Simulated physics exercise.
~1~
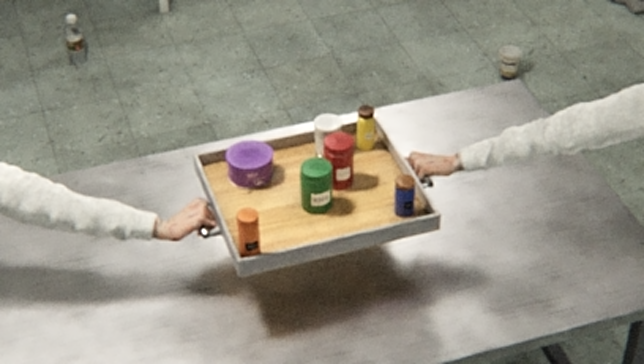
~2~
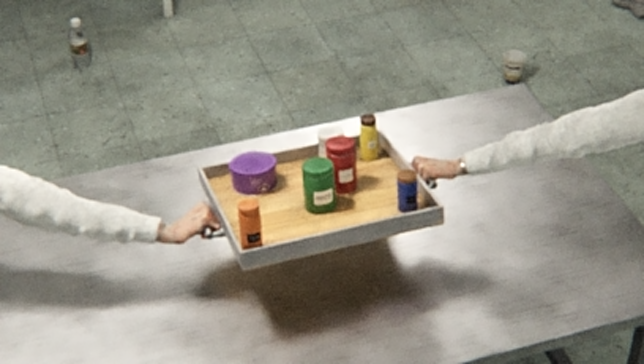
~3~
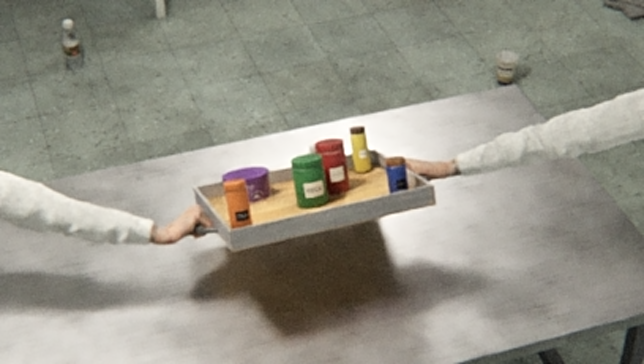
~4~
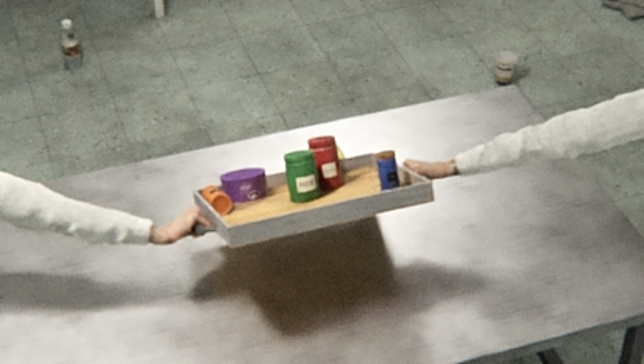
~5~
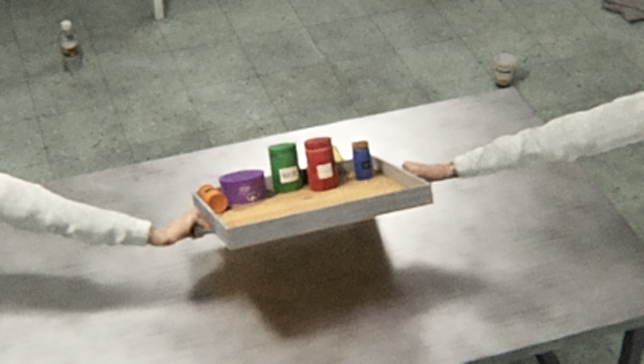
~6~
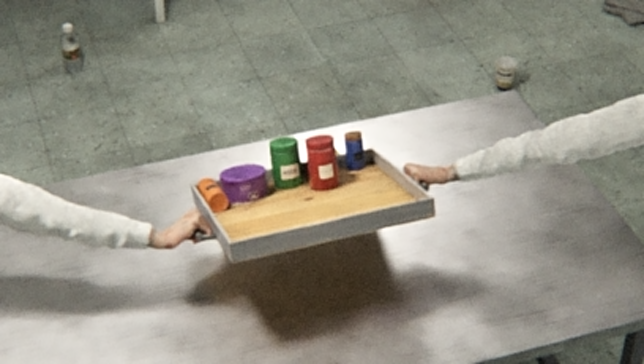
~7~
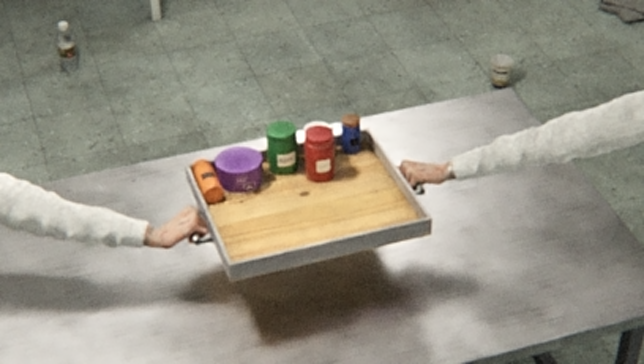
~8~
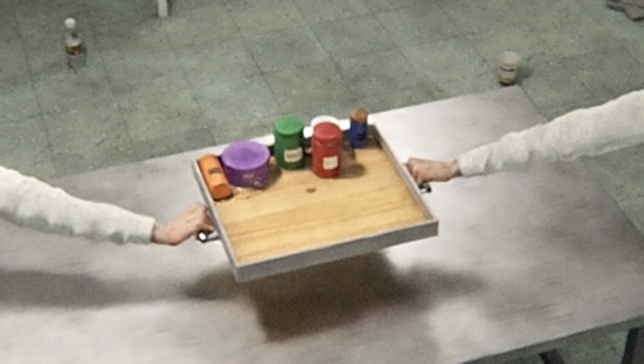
A wood-bottomed tray with a grey rim is held by a hand at each side above a metal table, seen from above in a slightly swaying view. On it stand an orange shaker at the near left, a purple tub behind, green and red jars in the middle, a white tin and yellow shaker farther back, and a blue shaker at right. The far edge dips, and the orange and yellow shakers topple. The jars and blue shaker slide toward the far side. The tray levels, leaving the orange shaker lying at left and the yellow one out of sight.
